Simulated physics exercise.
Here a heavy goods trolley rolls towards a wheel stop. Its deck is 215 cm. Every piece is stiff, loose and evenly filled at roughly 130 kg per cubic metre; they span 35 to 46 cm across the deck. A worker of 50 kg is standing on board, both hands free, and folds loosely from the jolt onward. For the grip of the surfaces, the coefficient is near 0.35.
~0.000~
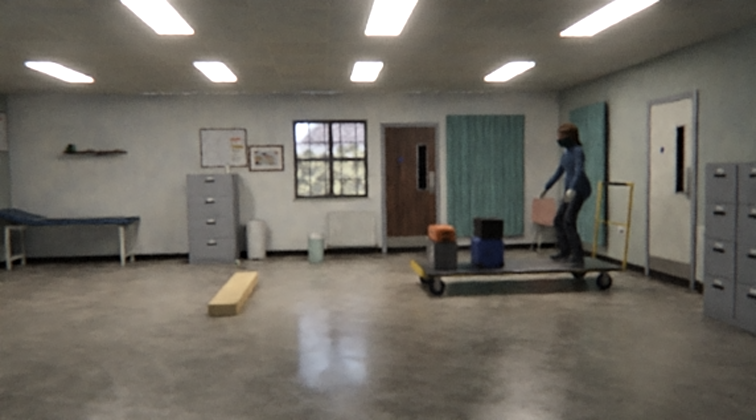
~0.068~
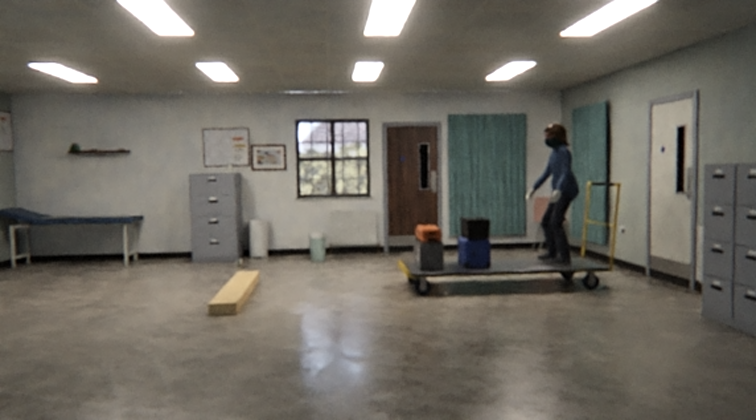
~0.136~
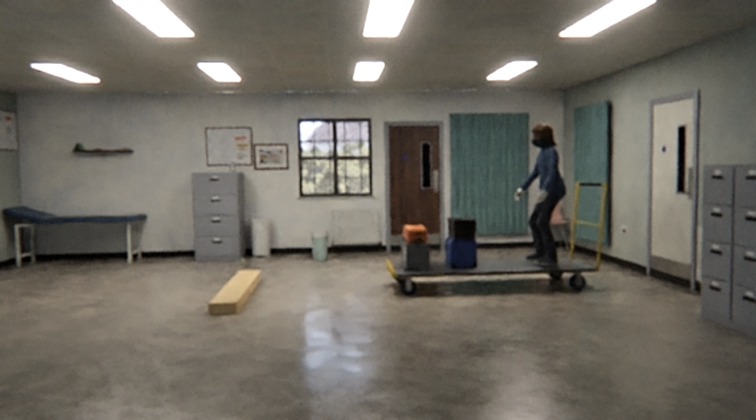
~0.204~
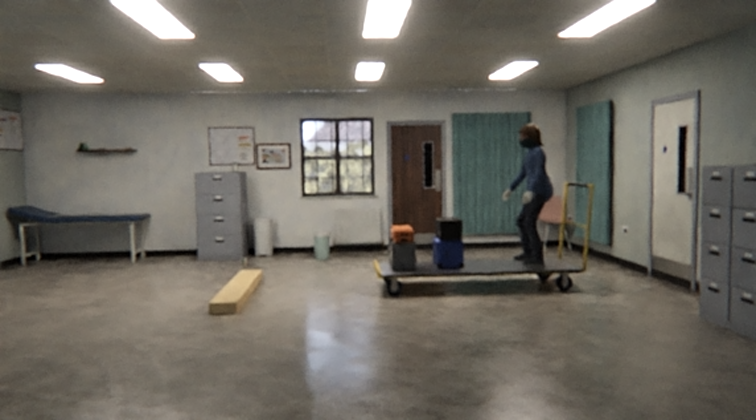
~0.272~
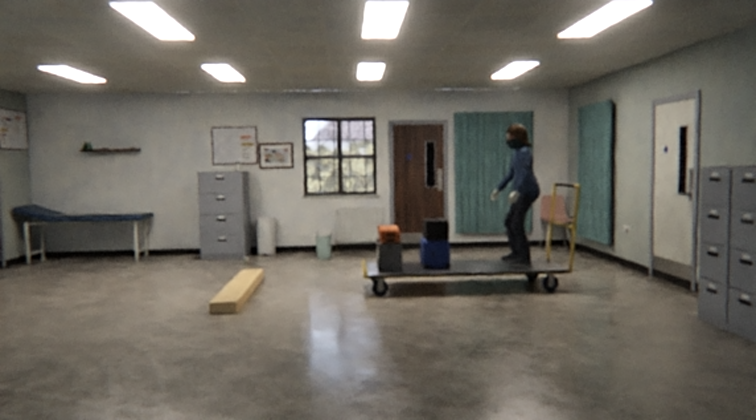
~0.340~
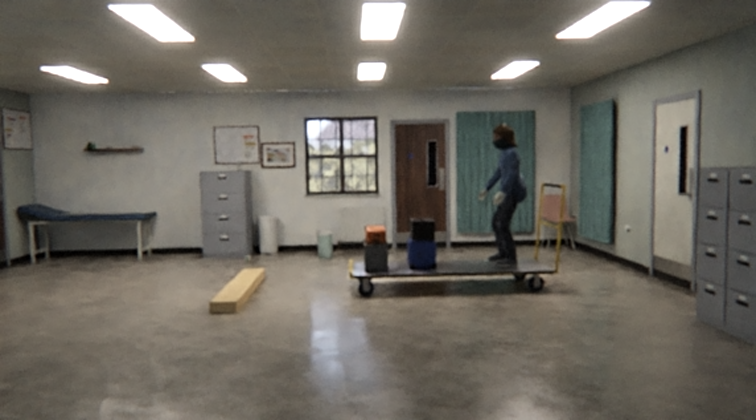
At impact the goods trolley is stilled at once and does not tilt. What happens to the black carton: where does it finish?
It finishes off the deck.
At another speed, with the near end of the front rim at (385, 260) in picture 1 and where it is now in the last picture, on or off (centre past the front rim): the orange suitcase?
Lab note: Orange - leaves the load.
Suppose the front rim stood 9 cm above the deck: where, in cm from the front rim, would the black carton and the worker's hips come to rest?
With that rim, black finishes 50 cm past and the hips stay 110 cm behind.
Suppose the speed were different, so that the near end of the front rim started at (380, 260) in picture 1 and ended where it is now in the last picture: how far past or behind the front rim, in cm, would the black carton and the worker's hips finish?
Rest points: Black at 50 cm behind, hips at 140 cm behind.
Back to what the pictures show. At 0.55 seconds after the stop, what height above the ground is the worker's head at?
About 60 cm above the ground.
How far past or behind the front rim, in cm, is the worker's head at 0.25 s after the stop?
120 cm behind the rim.
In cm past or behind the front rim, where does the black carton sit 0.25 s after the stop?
Behind the rim by about 35 cm.
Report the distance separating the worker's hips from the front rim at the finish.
Some 90 cm behind it.
The wheels strike at 0.88 s.
After 1.13 s the black carton is 34 cm behind the rim, tilted 5°, near (274, 232) in the last picture's view.
After 1.43 s the black carton is 18 cm behind the rim, tilted 50°, near (259, 234) in the last picture's view.
After 1.88 s the black carton is 21 cm past the rim, tilted 125°, near (223, 240) in the last picture's view.
When all is still (3.8 s), past the rim, grey carton, orange suitcase and black carton; behind it, blue suitcase and the worker's hips.
